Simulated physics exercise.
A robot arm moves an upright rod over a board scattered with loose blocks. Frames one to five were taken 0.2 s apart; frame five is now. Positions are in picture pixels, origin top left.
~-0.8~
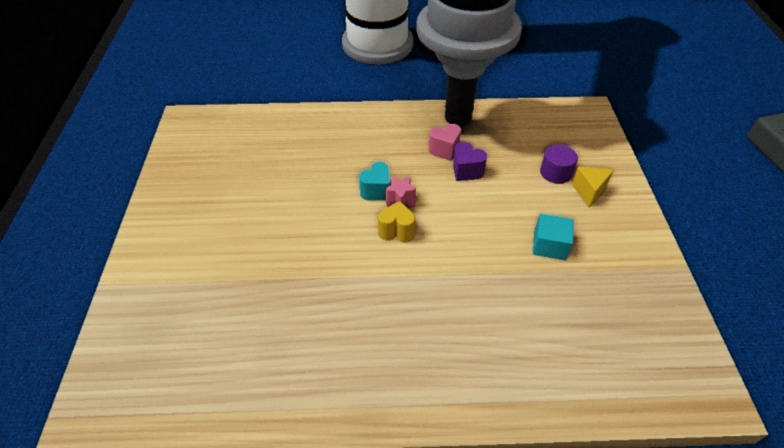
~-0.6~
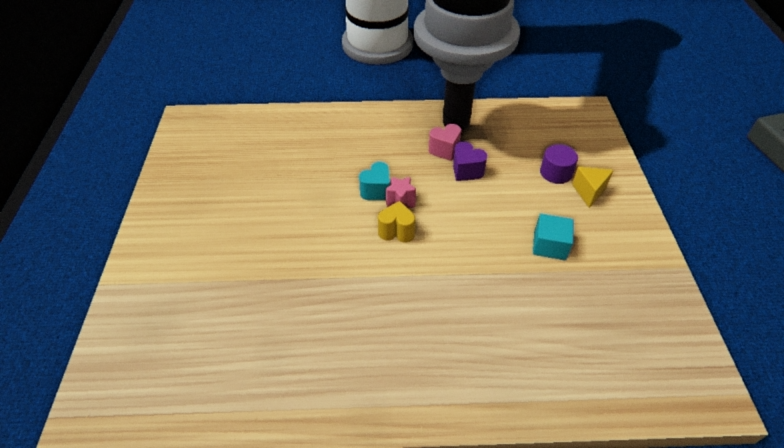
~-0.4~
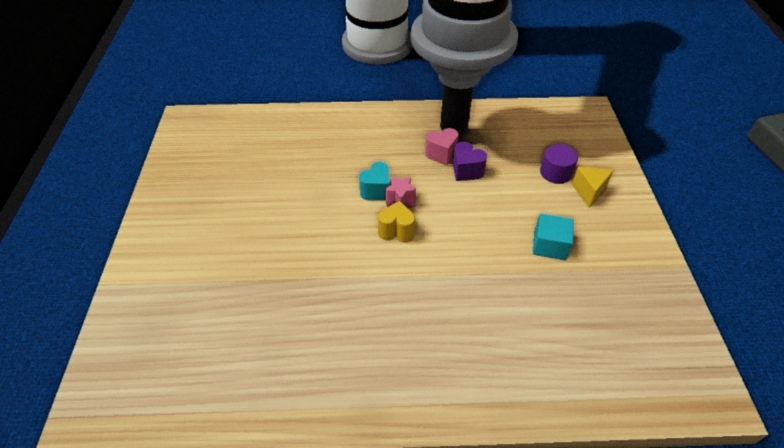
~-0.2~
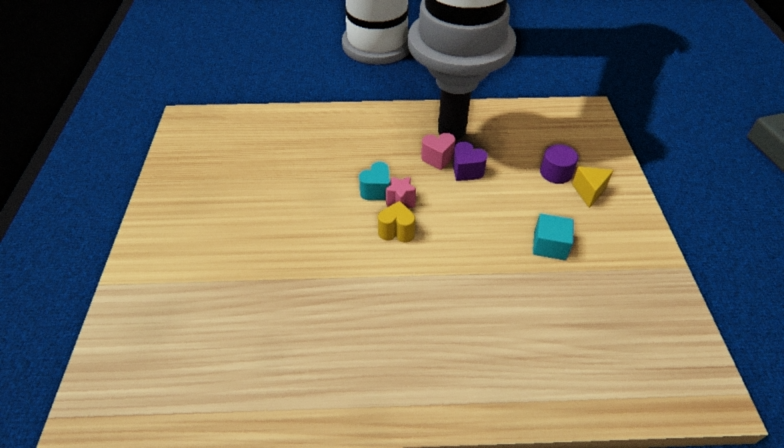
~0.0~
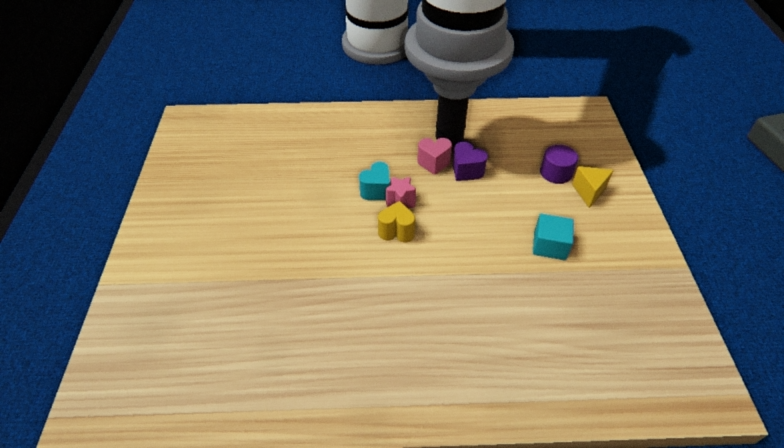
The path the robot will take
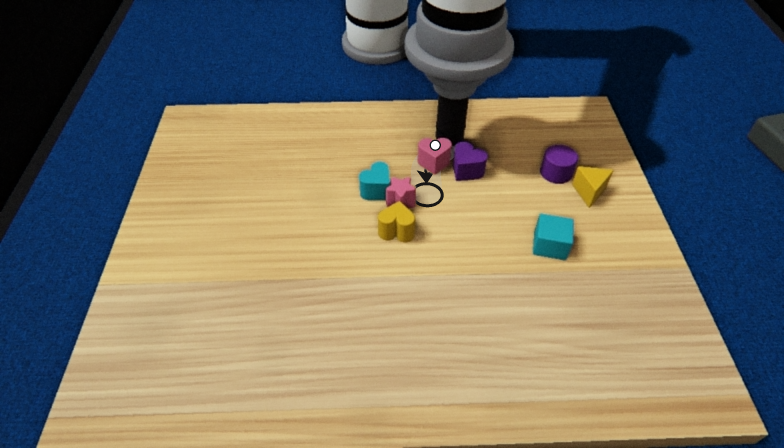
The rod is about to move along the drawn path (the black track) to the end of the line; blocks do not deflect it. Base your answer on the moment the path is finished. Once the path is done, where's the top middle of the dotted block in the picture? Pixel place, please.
I expect it at (404, 188).
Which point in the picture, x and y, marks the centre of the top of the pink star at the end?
If I read the scene right, the answer is (377, 199).
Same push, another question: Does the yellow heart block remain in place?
No, it doesn't check out.
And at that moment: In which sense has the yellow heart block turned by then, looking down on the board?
From the top: Counterclockwise.
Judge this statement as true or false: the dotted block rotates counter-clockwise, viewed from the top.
The claim does not hold.
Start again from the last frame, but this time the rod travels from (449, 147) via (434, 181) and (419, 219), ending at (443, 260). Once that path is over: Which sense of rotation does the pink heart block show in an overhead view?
Looking down: Clockwise.
Path on the board, from (449, 147) via (431, 159) and (426, 176), ending at (427, 195); the dot is on the pink heart block.
On the path given first. Halfway along, rod at (427, 157); pink heart block at (411, 166).
At the end, rod at (428, 185); yellow heart block at (392, 220), turned 30° anticlockwise; pink star at (377, 199), turned 20° clockwise; pink heart block at (404, 188), turned 45° clockwise; purple heart block in place.
